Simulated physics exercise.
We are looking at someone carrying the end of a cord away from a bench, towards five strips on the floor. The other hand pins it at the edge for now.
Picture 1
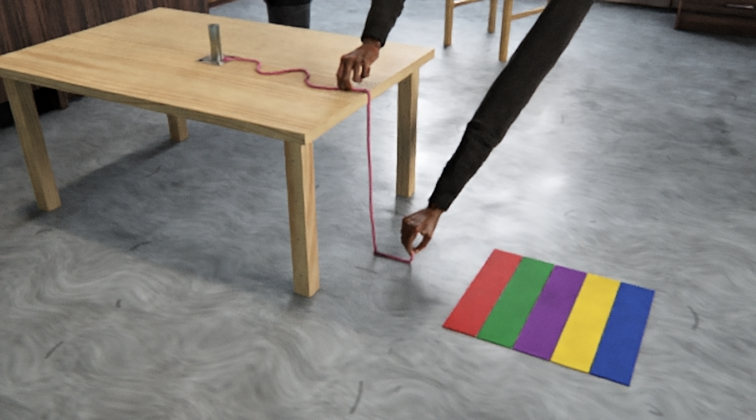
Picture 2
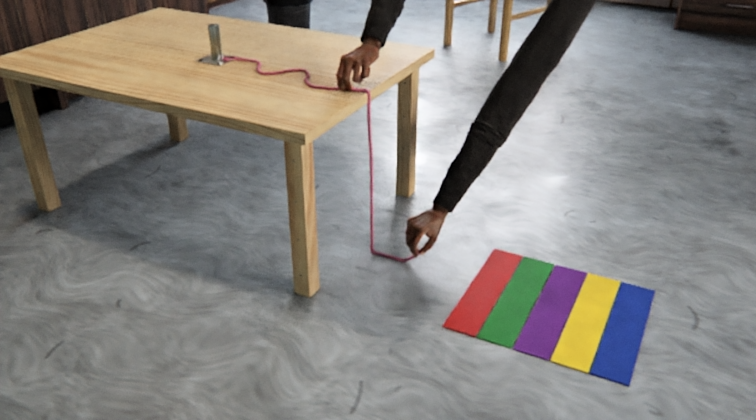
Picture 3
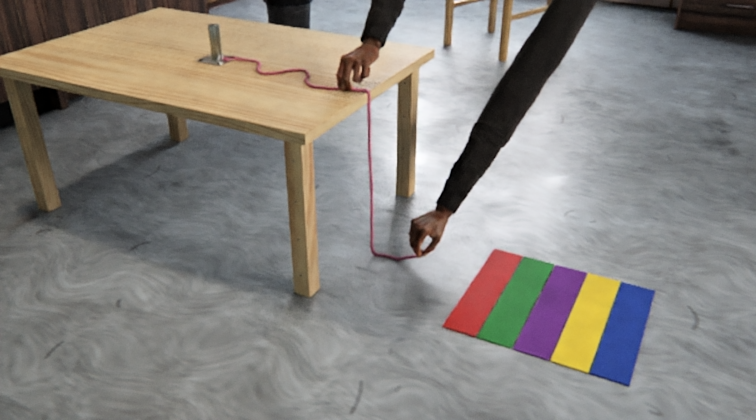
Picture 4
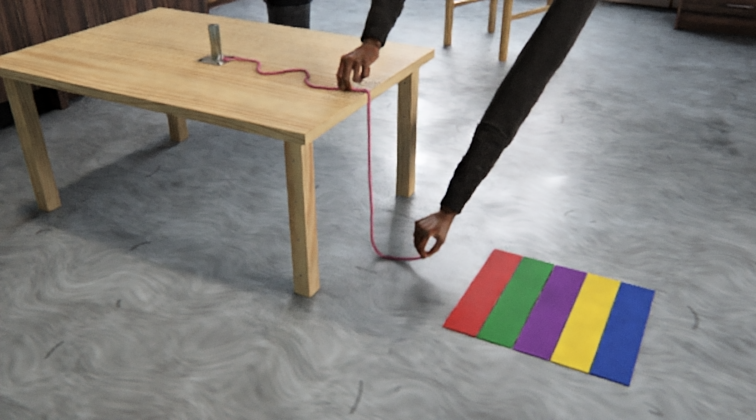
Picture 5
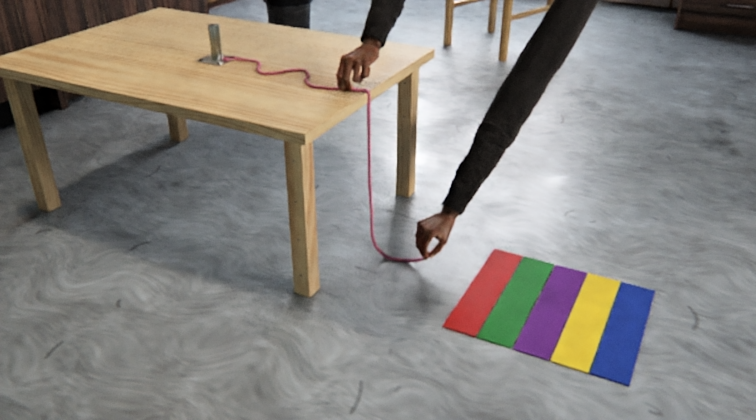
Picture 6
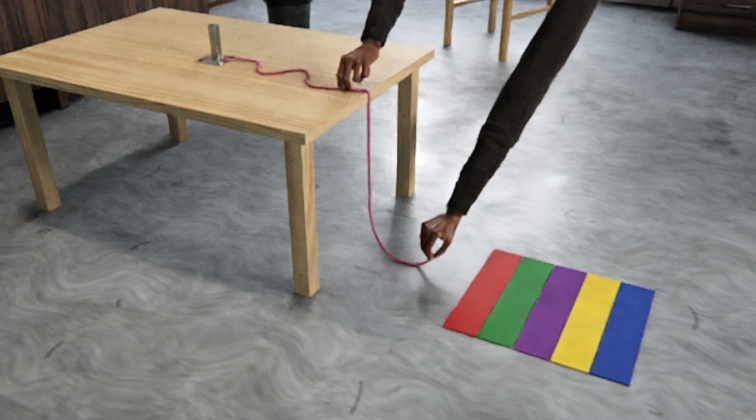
The video shows one hand pinning a red cord at the edge of a wooden table while the other, near the floor, draws the cord's end slightly to the right, toward five coloured strips.
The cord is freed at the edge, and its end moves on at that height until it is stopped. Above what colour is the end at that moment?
The end stops over the yellow strip.
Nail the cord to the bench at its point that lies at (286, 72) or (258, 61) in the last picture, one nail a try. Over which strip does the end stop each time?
Try by try: Purple; yellow.
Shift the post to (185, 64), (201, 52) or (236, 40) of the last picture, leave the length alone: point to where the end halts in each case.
The places are (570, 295), (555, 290) and (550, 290).
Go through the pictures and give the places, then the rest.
The first picture shows end (413, 252); red (469, 315); green (503, 326); purple (539, 337); yellow (576, 348); blue (616, 360).
The second picture shows end (418, 254); cord through (253, 61) (287, 71) (313, 87) (369, 111) (371, 181) (372, 244).
The third picture shows end (422, 254).
The fourth picture shows end (426, 256); cord through (253, 61) (287, 71) (313, 87) (369, 111) (370, 180) (373, 243).
The fifth picture shows end (428, 256).
The sixth picture shows end (433, 257); cord through (253, 61) (287, 71) (313, 87) (369, 111) (369, 180) (380, 244).
Soon after, end near (525, 283); over green.
After that, end near (570, 296); over purple.
At the stop, end near (597, 303); over yellow. It gets as far as the yellow strip.
